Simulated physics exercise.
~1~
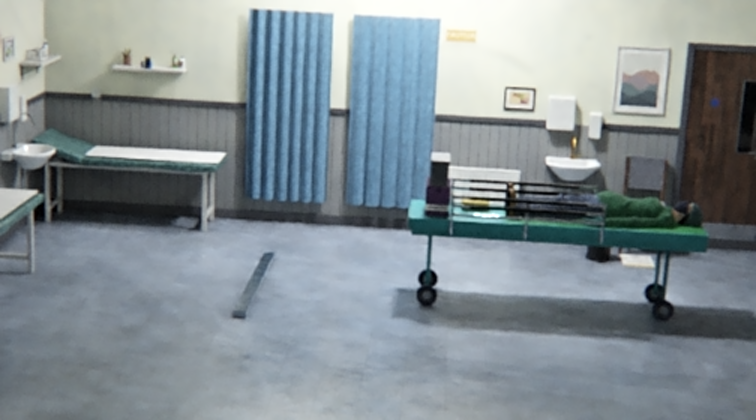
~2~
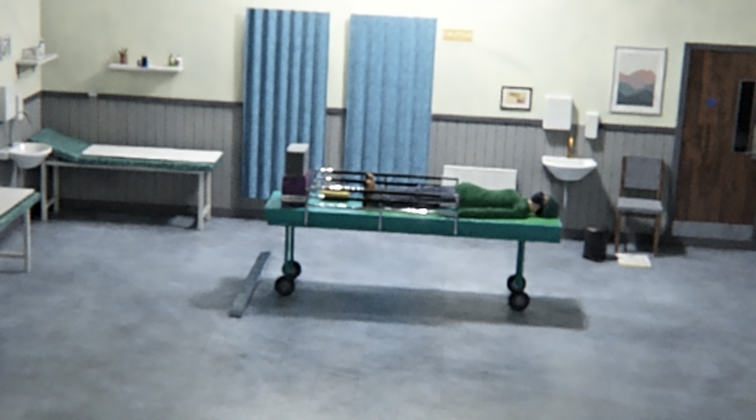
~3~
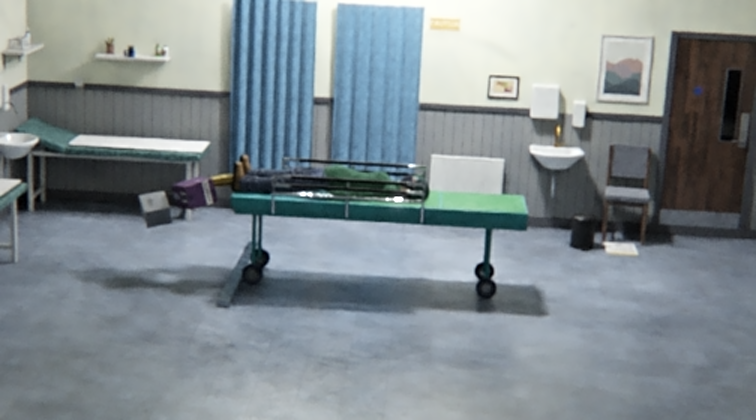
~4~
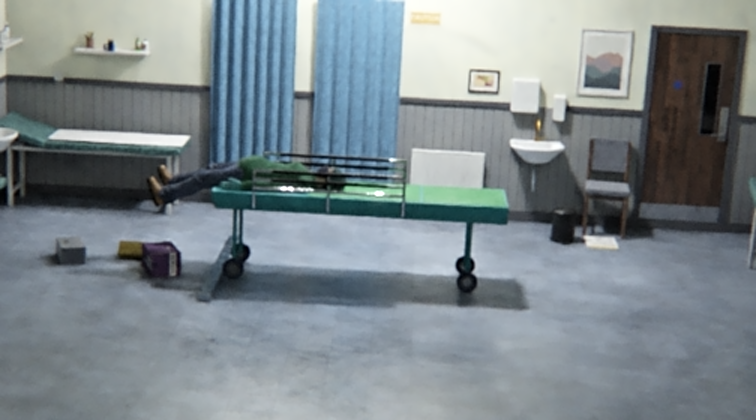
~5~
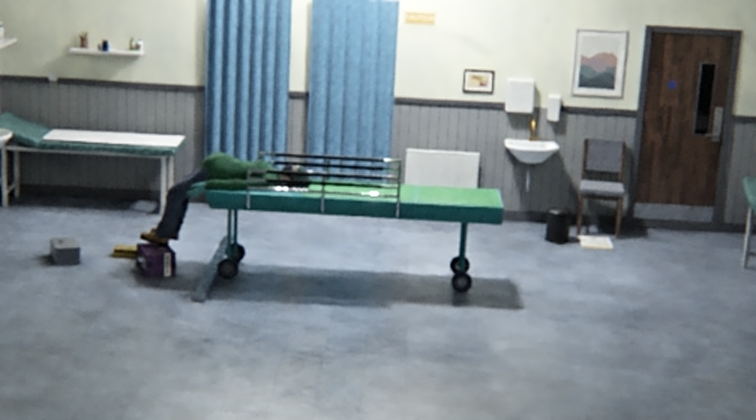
A person in a green top and dark trousers lies on a green wheeled trolley with dark rails, feet to the left beside a grey box, a purple bag and a yellow box. The view is from across a clinic room with blue curtains, a sink and a wooden door. The trolley rolls left and stops at a grey strip on the floor as the view pans slightly right. The person and loose things keep sliding left, and all three items drop to the floor. The legs shoot past the trolley's end, then bend down, leaving the feet hanging beyond it near the purple bag.
